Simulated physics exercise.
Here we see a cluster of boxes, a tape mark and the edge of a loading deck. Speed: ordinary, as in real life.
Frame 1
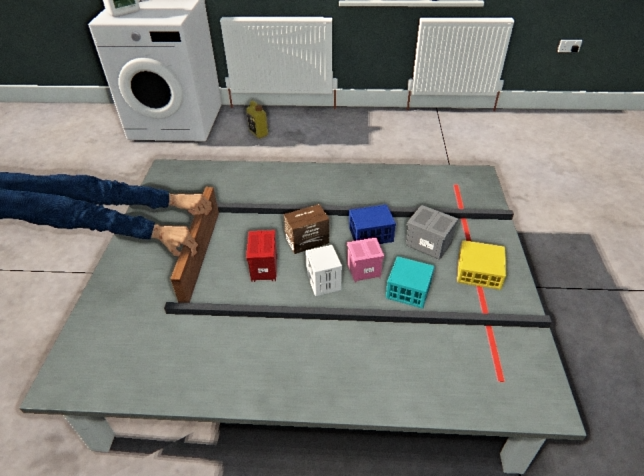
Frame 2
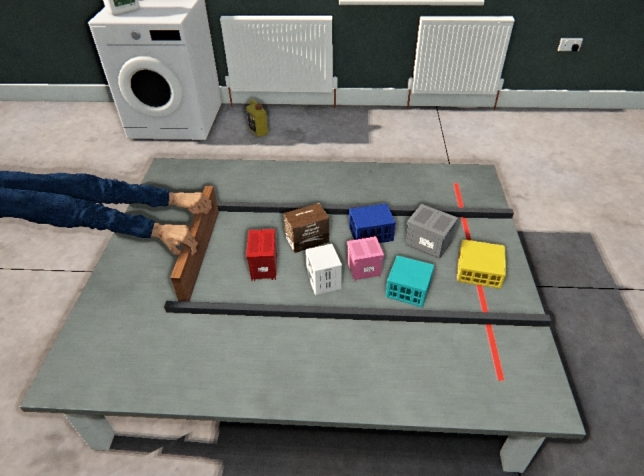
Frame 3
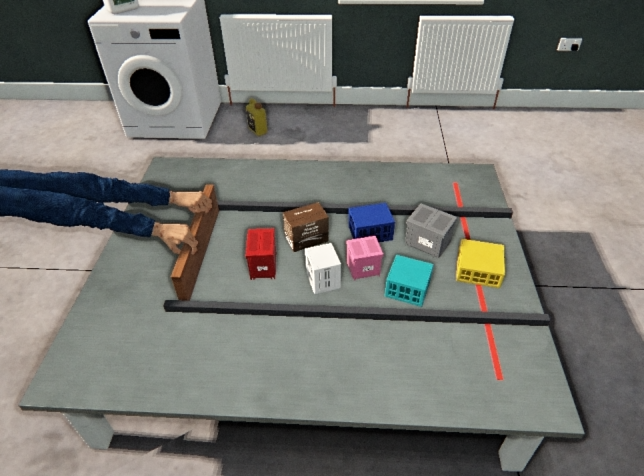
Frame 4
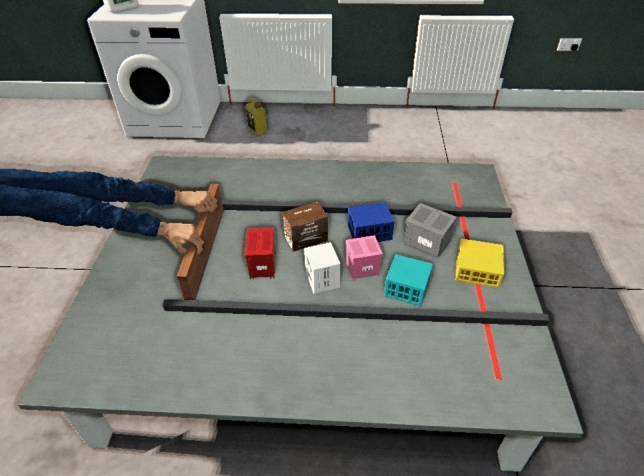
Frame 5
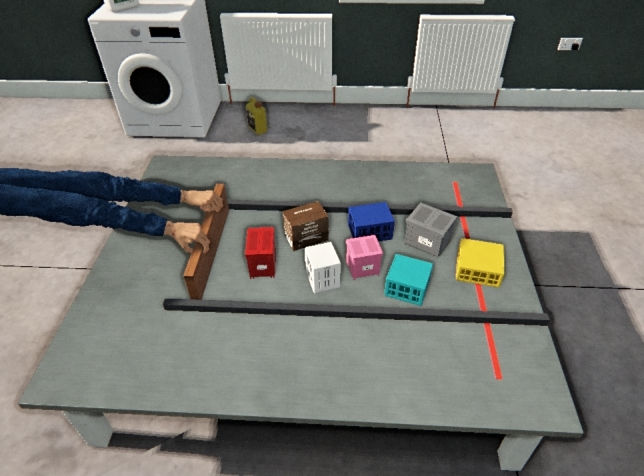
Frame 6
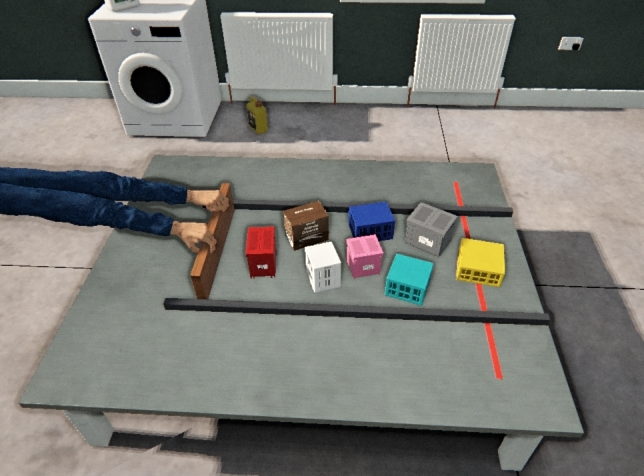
Two hands push a wooden plank slowly to the right along a grey table, between two dark rails. The plank edges closer to the red crate, a small gap still between them, while the brown, white, blue, pink, grey, turquoise and yellow boxes stay in place, the yellow one over the red line.
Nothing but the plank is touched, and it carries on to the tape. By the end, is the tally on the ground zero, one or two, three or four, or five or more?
The tally on the ground is three or four.
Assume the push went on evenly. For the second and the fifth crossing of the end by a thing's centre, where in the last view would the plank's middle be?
About (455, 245), then (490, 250).
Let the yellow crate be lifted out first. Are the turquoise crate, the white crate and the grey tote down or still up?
The turquoise crate? It drops away. The white crate? It hangs in there. The grey tote? It drops away.
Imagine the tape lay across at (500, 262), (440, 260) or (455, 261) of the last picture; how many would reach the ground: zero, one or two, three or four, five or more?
Well, in the order given, it's more than four, one or two and one or two.
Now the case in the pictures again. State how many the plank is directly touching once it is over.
2 end up touching it.
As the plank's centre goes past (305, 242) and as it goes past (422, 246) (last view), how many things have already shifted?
The counts are 4 and 8.
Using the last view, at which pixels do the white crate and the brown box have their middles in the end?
Same order as the question: First (524, 283), second (496, 233).
Early on, none off yet; yellow crate at rest near (480, 262); grey tote at rest near (430, 230); turquoise crate at rest near (409, 279).
A while later, none off yet; yellow crate travelled a little near (503, 274); grey tote travelled about its own width near (473, 236); turquoise crate travelled about its own width near (463, 288).
Finally, the number that fall off is three or four; lost, blue crate, turquoise crate, grey tote and yellow crate.
